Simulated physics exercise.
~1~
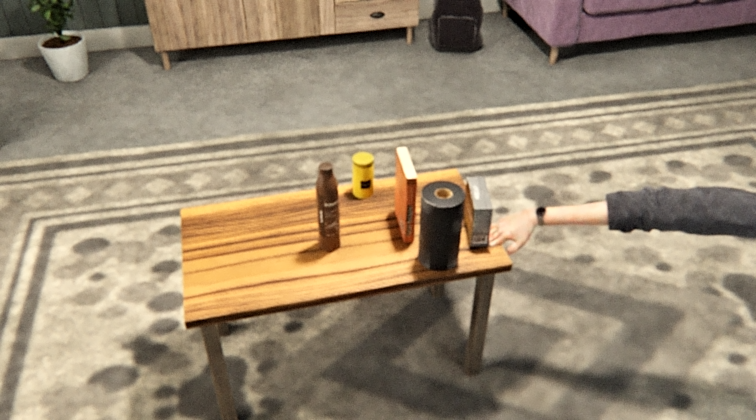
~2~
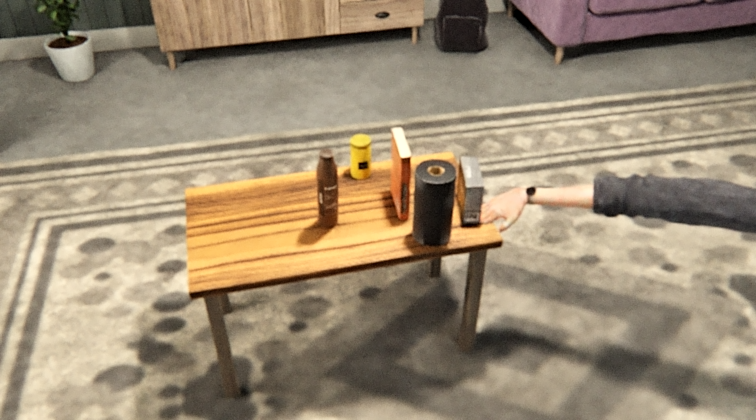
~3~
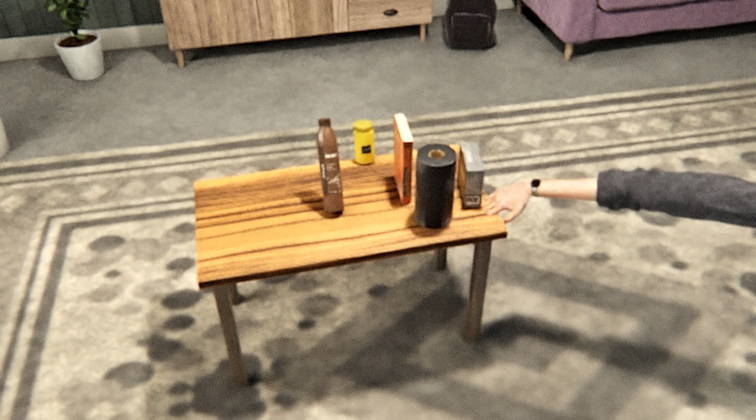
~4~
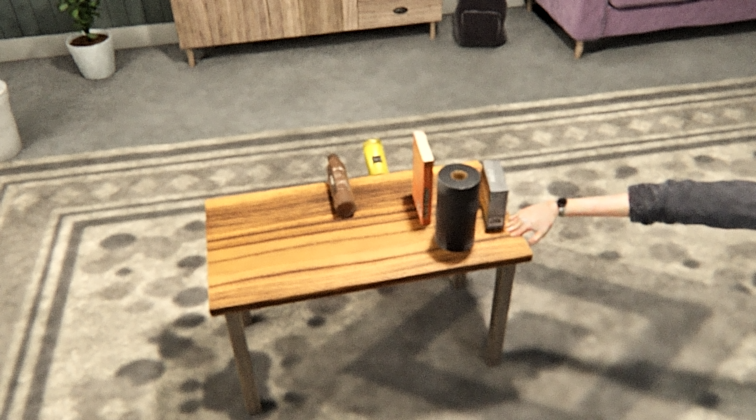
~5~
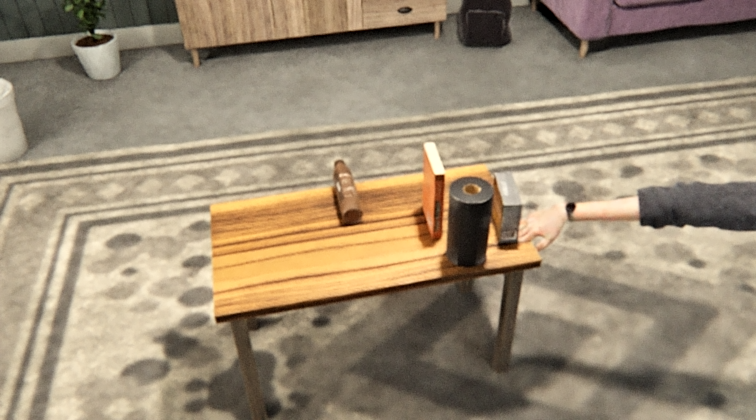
A yellow jar tips and drops off a hand-jerked table, leaving a brown bottle toppled.
